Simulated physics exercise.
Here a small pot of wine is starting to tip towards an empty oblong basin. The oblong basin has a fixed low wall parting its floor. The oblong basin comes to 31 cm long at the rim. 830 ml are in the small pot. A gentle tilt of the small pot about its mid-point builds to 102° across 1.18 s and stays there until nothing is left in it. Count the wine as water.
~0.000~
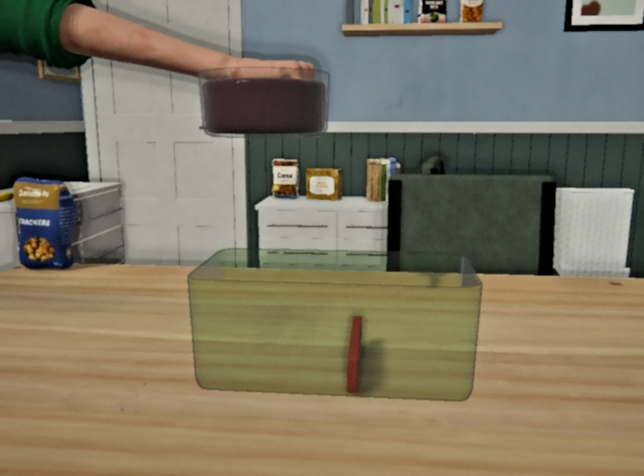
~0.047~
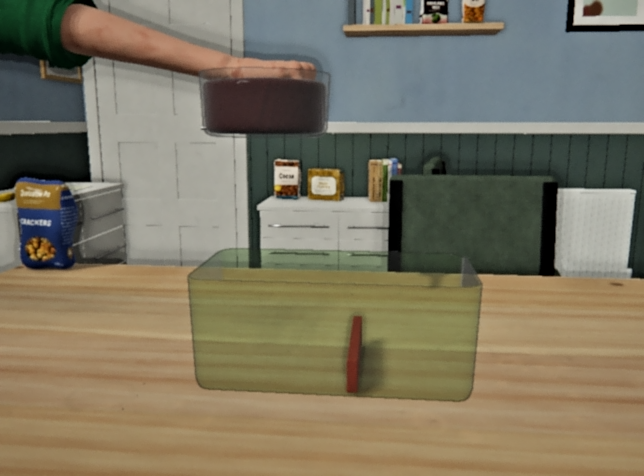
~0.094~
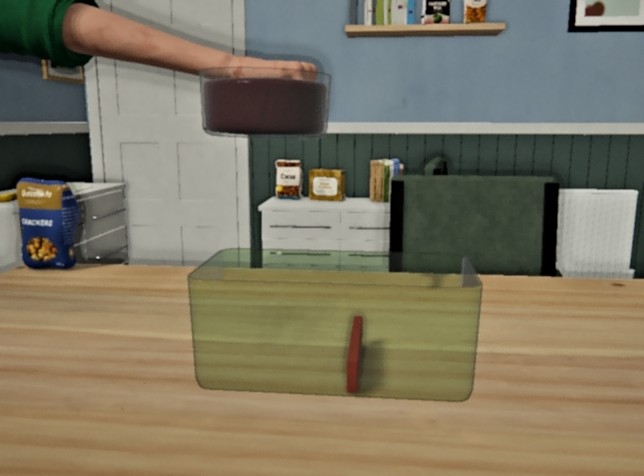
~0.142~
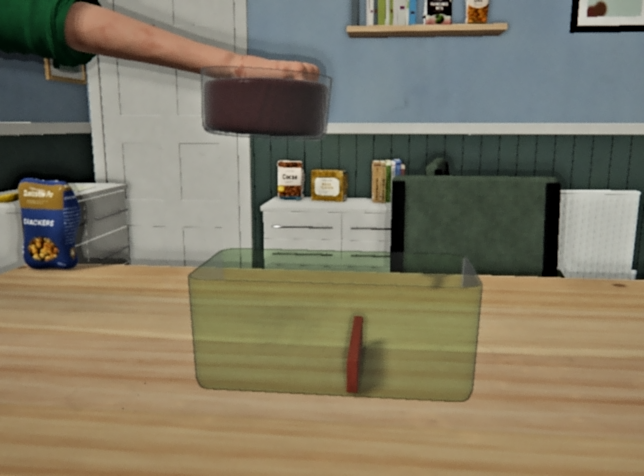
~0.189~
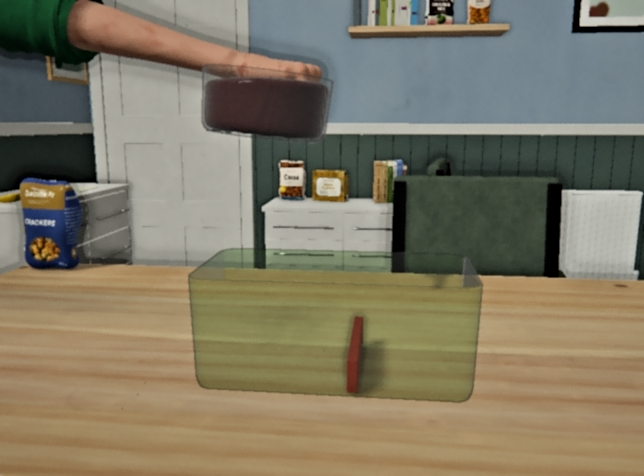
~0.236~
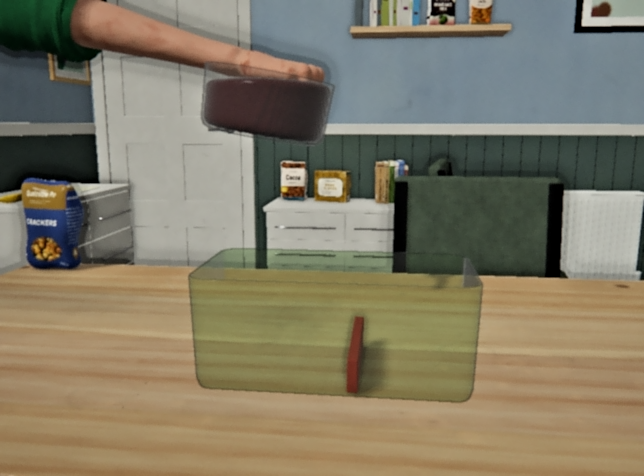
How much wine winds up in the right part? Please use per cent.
About 78 per cent.
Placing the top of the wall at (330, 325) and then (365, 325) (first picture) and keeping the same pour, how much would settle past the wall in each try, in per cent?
Roughly 95 per cent, then 75 per cent.
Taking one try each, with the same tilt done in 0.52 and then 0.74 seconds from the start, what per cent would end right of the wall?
The first try gives around 60 percent, the second around 70 percent.
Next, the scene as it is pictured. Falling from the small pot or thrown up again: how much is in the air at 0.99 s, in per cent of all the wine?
About 12 per cent.
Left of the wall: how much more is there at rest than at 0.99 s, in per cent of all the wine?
Around 16 in a hundred.
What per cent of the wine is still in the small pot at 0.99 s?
Around 10 percent of it.
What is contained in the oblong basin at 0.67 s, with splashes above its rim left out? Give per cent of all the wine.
About 10%.
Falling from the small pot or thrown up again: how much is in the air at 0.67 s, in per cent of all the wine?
Around 36 in a hundred.
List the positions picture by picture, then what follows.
In the first picture, it leans 0°; its right rim is at (329, 75); the wine meets the walls at (207, 84) and (327, 84); the oblong basin's rim runs from (205, 264) to (472, 271); the wall's top is at (355, 337).
In the second picture, it leans 0°; its right rim is at (329, 76); the wine meets the walls at (207, 85) and (327, 84).
In the third picture, it leans 2°; its right rim is at (330, 77); the wine meets the walls at (207, 84) and (328, 85).
In the fourth picture, it leans 4°; its right rim is at (331, 80); the wine meets the walls at (209, 84) and (329, 86).
In the fifth picture, it leans 6°; its right rim is at (332, 83); the wine meets the walls at (209, 84) and (330, 86).
In the sixth picture, it leans 10°; its right rim is at (333, 87); the wine meets the walls at (211, 85) and (332, 87).
Then, 0.67 s in, the tilt is 62° and 54 per cent is still to pour, 1 is left of the wall and 9 right of it.
Then, 0.99 s in, the tilt is 95° and 10 per cent is still to pour, 5 is left of the wall and 73 right of it.
Then, 1.32 s in, the tilt is 102° and 1 per cent is still to pour, 19 is left of the wall and 79 right of it.
Then, 1.68 s in, the tilt is 102° and 0 per cent is still to pour, 22 is left of the wall and 78 right of it.
Finally, 22 per cent lies left of the wall, 78 right of it and 1 outside.
